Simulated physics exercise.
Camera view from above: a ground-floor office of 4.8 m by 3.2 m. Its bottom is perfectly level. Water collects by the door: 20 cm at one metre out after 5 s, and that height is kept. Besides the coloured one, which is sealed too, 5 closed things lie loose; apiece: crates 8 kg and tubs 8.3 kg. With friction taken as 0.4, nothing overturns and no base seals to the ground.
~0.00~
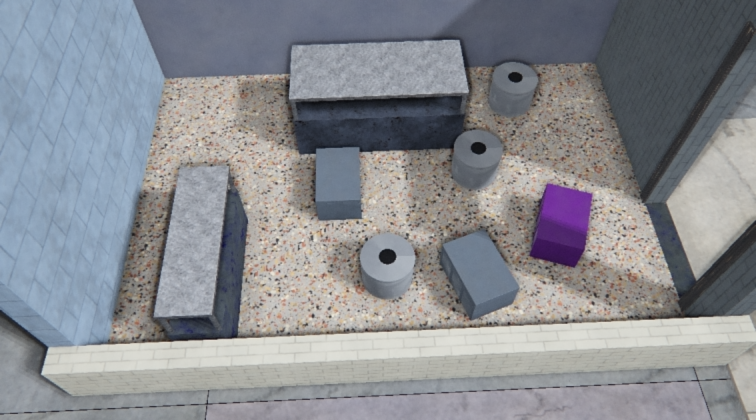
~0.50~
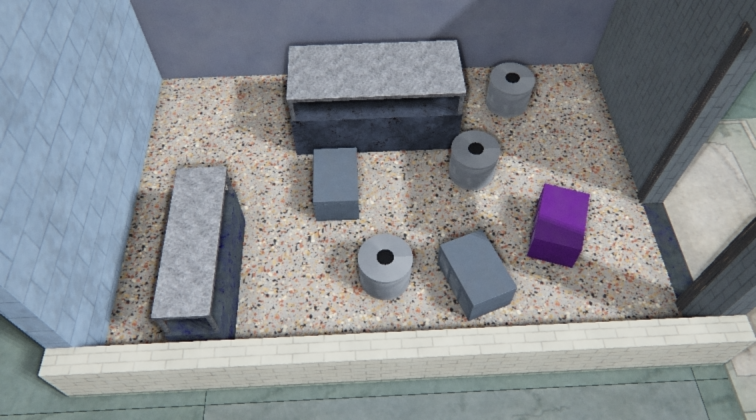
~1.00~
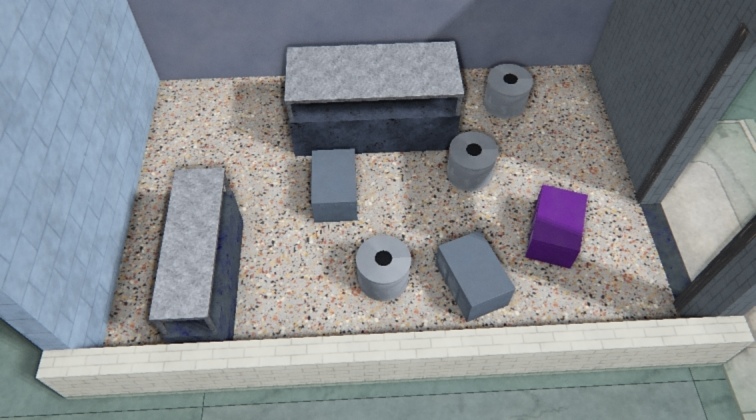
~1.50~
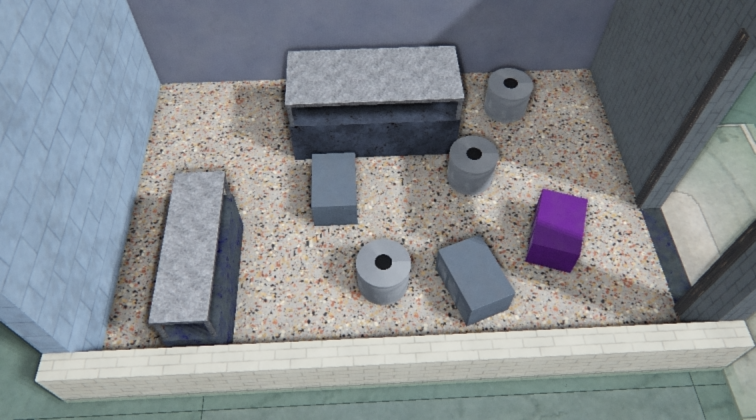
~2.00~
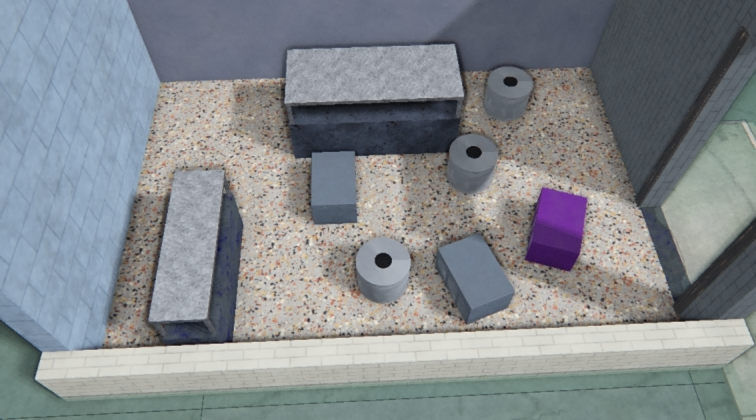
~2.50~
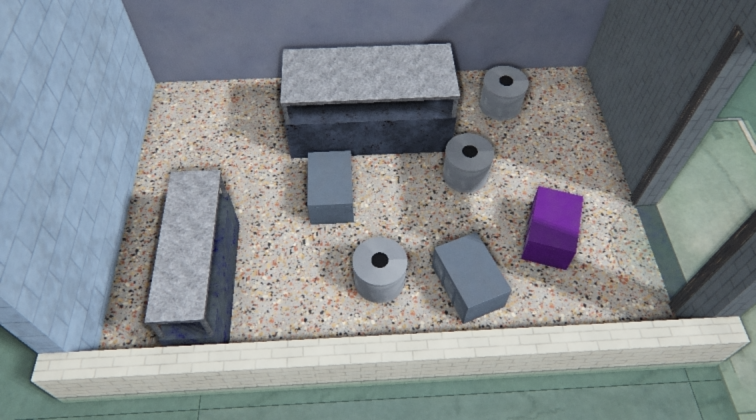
A small ground-floor room with a speckled floor, pale blue tiled wall at left and low cream brick wall in front is seen from above. Two grey-topped benches stand at the back and left, with three grey tubs, two blue-grey crates and a purple crate at right between them. Everything inside stays still, while the view shifts very slightly and the ground outside turns from grey to greenish.
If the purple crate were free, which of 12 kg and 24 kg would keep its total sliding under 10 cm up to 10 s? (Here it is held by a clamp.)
No choice passes.
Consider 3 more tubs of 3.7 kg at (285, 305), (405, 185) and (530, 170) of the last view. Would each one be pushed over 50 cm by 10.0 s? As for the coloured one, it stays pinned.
Order as asked: Goes beyond / stays within / goes beyond.
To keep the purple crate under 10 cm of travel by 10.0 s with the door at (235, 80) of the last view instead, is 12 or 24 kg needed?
There even the lighter works.
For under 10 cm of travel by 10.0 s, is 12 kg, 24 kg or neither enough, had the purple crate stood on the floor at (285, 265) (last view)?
It turns out that no load succeeds.
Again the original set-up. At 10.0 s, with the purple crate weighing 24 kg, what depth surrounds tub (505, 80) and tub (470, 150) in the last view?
Roughly 5 and 9 cm.
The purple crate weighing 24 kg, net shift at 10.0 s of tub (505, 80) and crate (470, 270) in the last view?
They've ended up 60 cm and 100 cm away, in that order.
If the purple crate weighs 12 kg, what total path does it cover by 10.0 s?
350 cm, roughly.
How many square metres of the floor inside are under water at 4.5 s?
My estimate is roughly 3.0 m2.
After 3.5 s the purple crate would be 3 cm from its start with 12 kg and 0 cm from its start with 24 kg; 3 cm of water round it then.
After 4.5 s the purple crate would be 42 cm from its start with 12 kg and 3 cm from its start with 24 kg; 5 cm of water round it then.
After 7.0 s the purple crate would be 193 cm from its start with 12 kg and 70 cm from its start with 24 kg; 6 cm of water round it then.
After 10.0 s the purple crate would be 368 cm from its start with 12 kg and 125 cm from its start with 24 kg; 9 cm of water round it then.
